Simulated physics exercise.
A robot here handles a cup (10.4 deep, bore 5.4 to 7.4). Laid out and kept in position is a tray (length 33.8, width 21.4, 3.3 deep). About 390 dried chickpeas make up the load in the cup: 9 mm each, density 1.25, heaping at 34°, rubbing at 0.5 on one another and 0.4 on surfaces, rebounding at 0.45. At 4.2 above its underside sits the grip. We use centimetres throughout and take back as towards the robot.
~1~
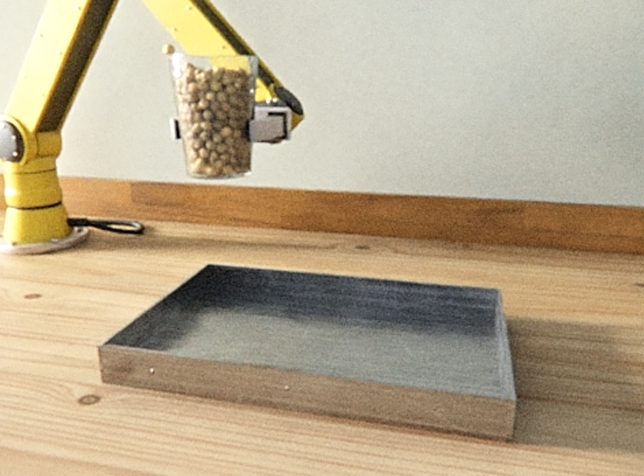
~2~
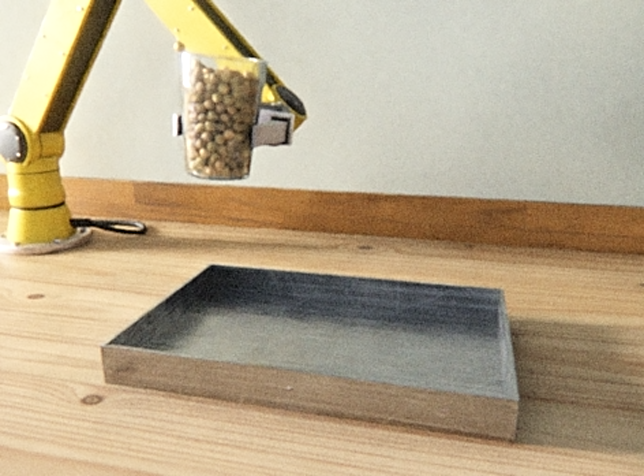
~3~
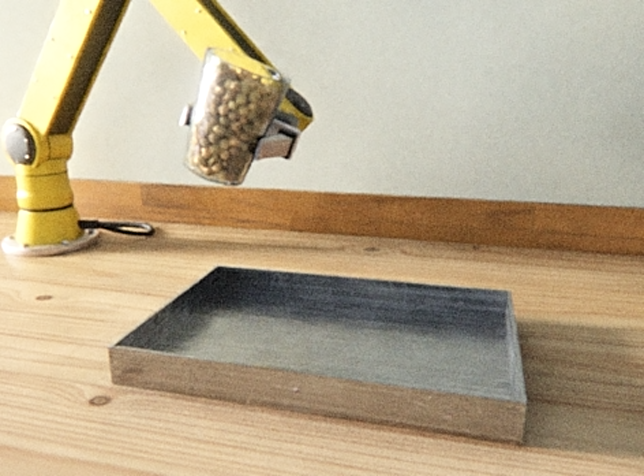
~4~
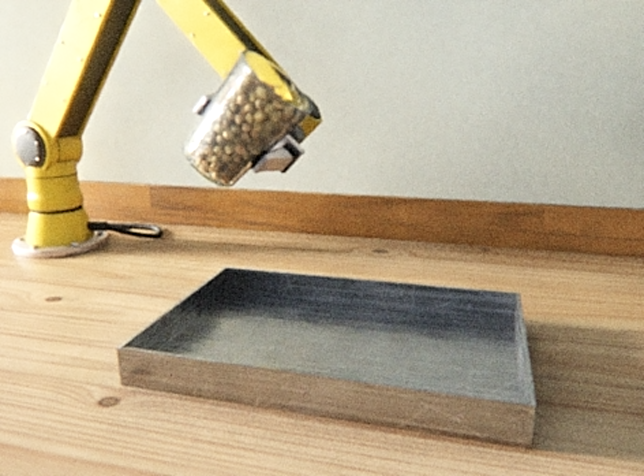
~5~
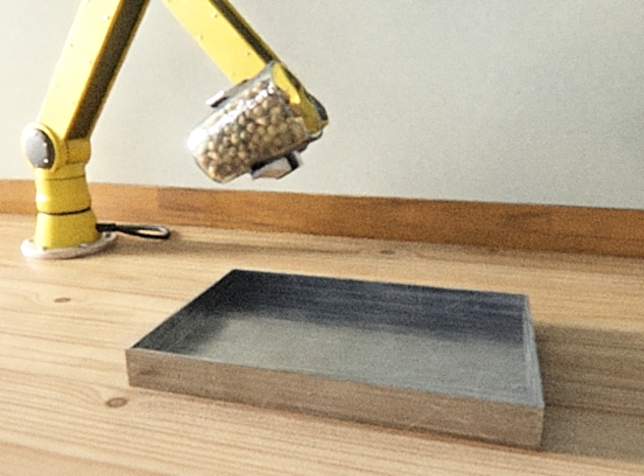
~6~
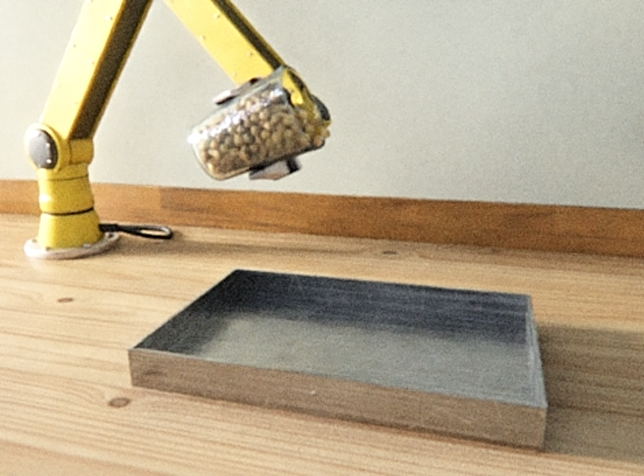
On a wooden tabletop, a yellow robot arm steadily tilting a clear cup of chickpeas sideways above an empty grey tray.
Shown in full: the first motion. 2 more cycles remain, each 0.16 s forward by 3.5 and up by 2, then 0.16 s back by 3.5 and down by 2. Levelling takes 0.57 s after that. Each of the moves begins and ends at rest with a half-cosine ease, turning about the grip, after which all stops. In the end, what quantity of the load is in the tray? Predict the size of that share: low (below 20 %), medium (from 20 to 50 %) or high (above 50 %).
Predicted share: Medium.
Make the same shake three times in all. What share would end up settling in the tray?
Then roughly 35 percent.
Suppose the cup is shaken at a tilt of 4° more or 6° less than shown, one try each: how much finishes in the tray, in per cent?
About 35 and 20 %.
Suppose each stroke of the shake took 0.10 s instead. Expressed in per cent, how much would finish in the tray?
It would be some 60 %.
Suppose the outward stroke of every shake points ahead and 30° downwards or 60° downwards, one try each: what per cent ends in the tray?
Near 10 and 0 percent respectively.
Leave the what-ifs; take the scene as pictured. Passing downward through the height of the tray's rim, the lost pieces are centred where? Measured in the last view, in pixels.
I'd put it somewhere near (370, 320).
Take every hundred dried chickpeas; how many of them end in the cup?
About 70 %.
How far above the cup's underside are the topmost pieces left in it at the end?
Around 9.0 cm up.
Then, 0.48 s after the last picture, tilted 66° forward, highest piece 25 above the table; 330 in the cup, 60 in the tray, 2 in flight or on a rim.
Then, 0.97 s after the last picture, tilted 25° forward, highest piece 26 above the table; 276 in the cup, 116 in the tray.
Then, 1.41 s after the last picture, level, highest piece 26 above the table; 276 in the cup, 116 in the tray.
Then, 2.46 s after the last picture, level, highest piece 26 above the table; 276 in the cup, 116 in the tray.
Final count, 276 in the cup, 116 in the tray. That is 30 % in the tray.
